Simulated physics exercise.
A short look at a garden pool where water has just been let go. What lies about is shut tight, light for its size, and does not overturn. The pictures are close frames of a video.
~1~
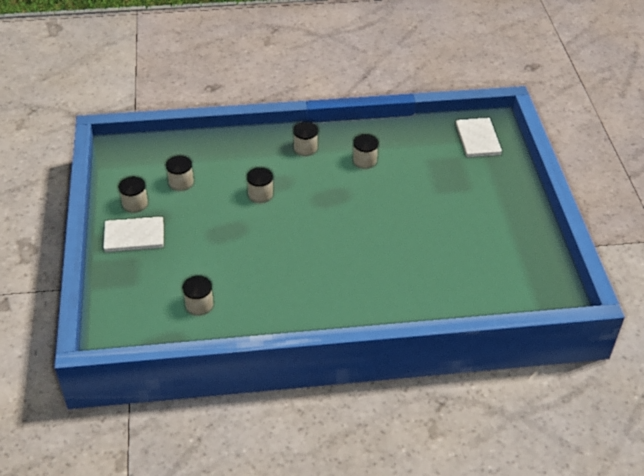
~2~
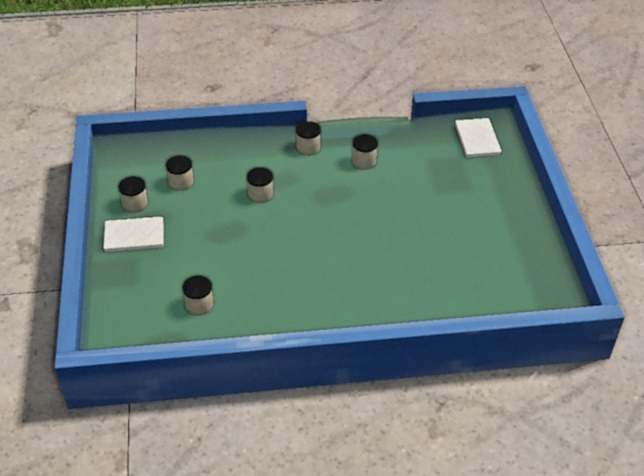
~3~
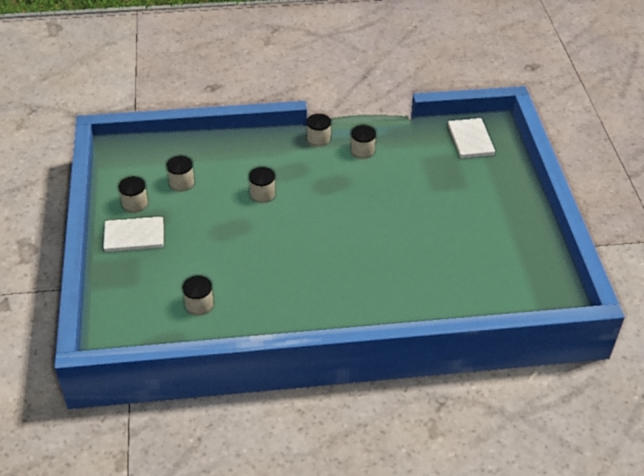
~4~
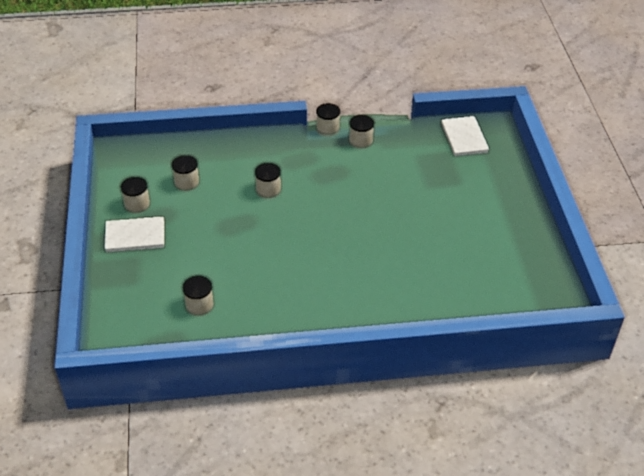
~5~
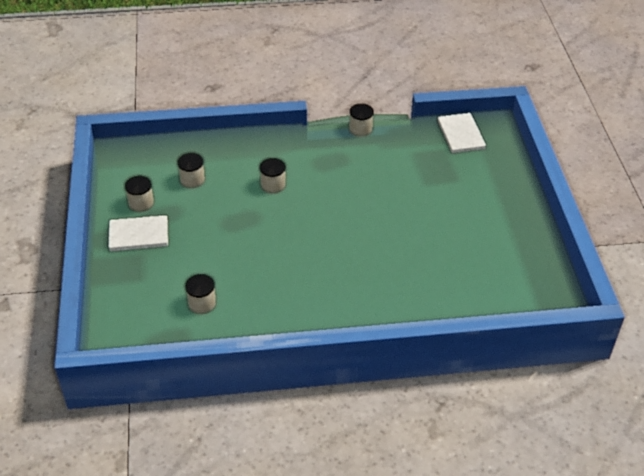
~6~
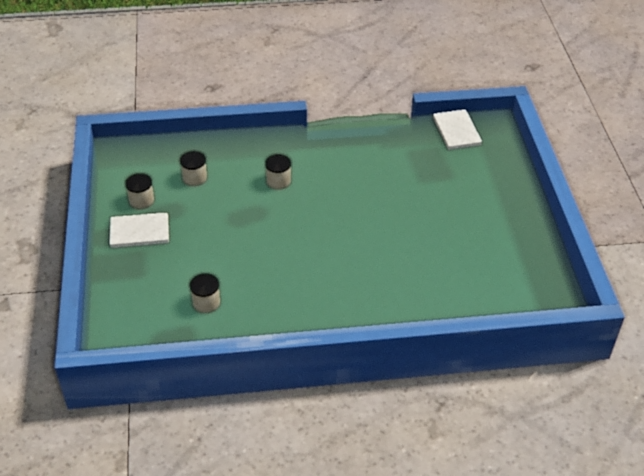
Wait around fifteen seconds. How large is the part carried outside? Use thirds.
That comes to from one to two thirds.
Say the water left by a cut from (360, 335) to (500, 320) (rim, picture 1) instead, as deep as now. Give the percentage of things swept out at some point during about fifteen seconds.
About 0 per cent.
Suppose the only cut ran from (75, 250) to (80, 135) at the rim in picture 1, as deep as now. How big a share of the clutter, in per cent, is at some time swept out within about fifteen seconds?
Close to 80 %.
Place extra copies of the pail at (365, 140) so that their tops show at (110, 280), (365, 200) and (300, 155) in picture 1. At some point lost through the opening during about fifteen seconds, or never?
In that order: Inside, gone, gone.
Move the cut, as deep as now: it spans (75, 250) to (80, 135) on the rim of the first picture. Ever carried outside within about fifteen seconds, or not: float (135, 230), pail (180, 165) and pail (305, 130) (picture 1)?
In that order: Out, yes, washed out.
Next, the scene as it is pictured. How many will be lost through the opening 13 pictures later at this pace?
The number is 4.
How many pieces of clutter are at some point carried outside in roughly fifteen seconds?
5 of them.
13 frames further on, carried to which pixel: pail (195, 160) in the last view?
At about (238, 151).
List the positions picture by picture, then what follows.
The first picture shows a pail at (260, 176), afloat; a float at (479, 135), afloat; 0 of 8 have shifted.
The second picture shows a pail at (260, 176) floats; a float at (478, 136) floats; 0 of 8 have shifted.
The third picture shows a pail at (262, 176), afloat; a float at (471, 136) floats, close to its start; 3 of 8 have shifted.
The fourth picture shows a pail at (268, 171) floats, close to its start; a float at (465, 134) floats, close to its start; 4 of 8 have shifted.
The fifth picture shows a pail at (273, 167) floats, close to its start; a float at (462, 131), afloat, close to its start; 6 of 8 have shifted.
The sixth picture shows a pail at (278, 163) floats, close to its start; a float at (457, 128), afloat, close to its start; 8 of 8 have shifted.
A moment on, 2 of 8 are out; 6 afloat.
Next, 4 of 8 are out; 4 afloat.
Later, 4 of 8 are out; 4 afloat.
In the end, 5 of 8 are out; 3 afloat.
